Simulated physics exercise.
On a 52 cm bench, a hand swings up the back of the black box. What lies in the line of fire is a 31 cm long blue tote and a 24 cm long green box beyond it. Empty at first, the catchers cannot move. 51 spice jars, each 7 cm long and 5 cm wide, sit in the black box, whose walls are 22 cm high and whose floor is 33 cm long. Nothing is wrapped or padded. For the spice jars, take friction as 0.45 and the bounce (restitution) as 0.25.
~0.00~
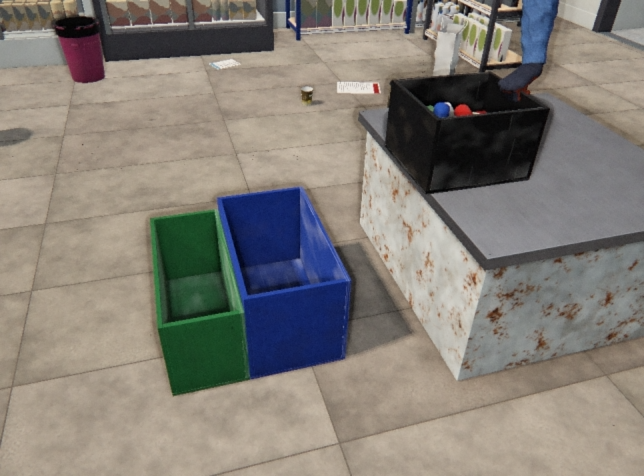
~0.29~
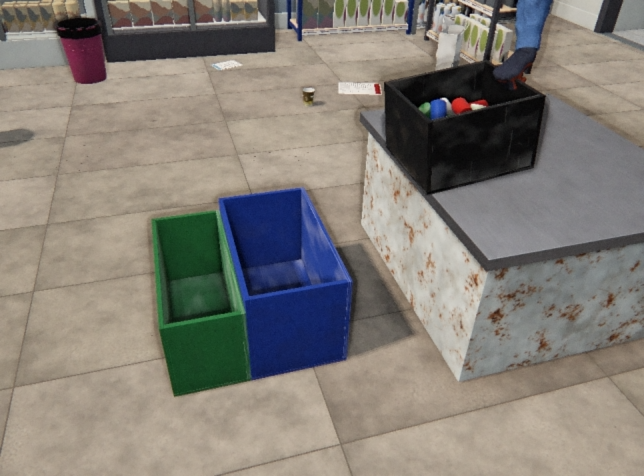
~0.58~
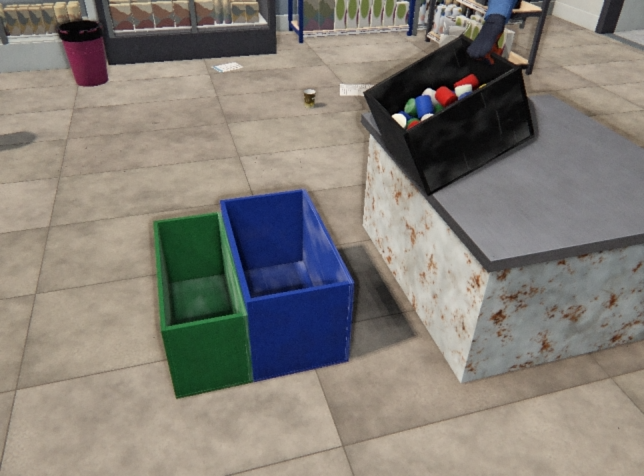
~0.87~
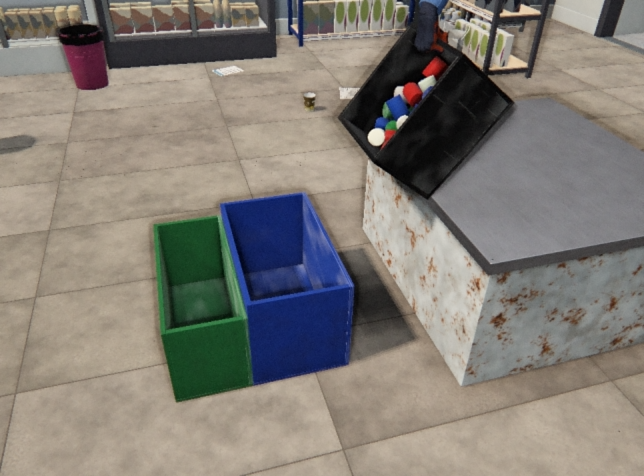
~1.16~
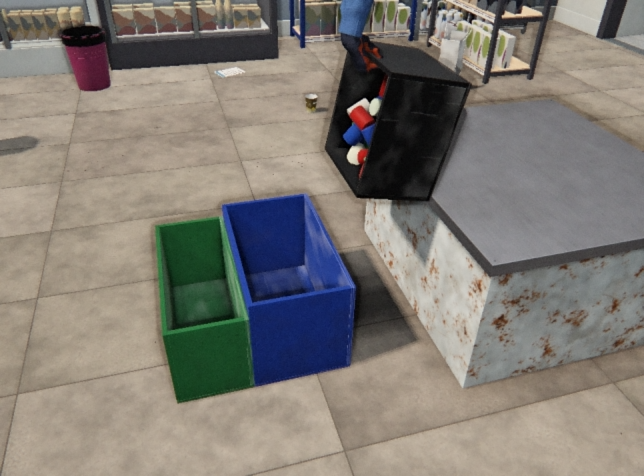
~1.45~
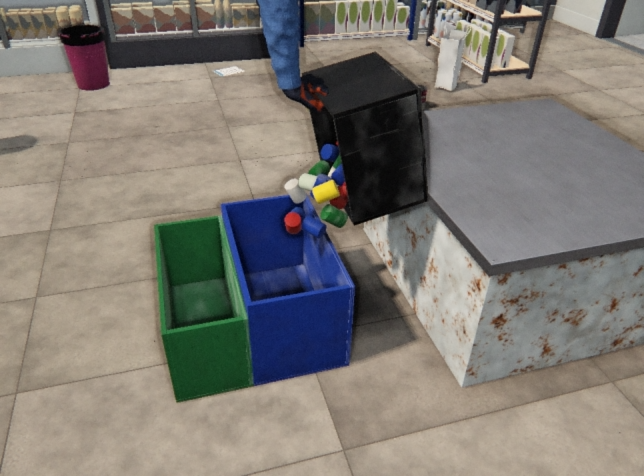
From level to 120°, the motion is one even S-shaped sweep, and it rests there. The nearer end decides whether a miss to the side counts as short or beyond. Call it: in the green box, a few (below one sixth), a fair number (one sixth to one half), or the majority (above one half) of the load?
A few.
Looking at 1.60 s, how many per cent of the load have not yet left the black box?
Around 70 per cent of the load.
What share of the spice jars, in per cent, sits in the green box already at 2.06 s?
Estimated fraction: Some 0 percent.
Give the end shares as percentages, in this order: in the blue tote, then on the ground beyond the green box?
Around 100 % in the first place and around 0 % in the second.
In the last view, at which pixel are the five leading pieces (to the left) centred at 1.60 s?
Centre: Approx. (271, 287) px.
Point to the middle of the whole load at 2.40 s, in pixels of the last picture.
Somewhere about (282, 311) in pixels.
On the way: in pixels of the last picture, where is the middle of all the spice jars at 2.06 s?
Somewhere around pixel (287, 297) in the last view.
After 1.60 s, tilt 111°; 36 still in the black box, 9 in the blue tote and 6 in the air.
After 1.79 s, tilt 118°; 21 still in the black box, 20 in the blue tote and 10 in the air.
After 2.06 s, tilt 120°; 5 still in the black box, 39 in the blue tote and 7 in the air.
Final count (at 2.40 s), 50 in the blue tote and 1 on the ground short of the blue tote. Asked share, 0 of 51, 0 per cent.
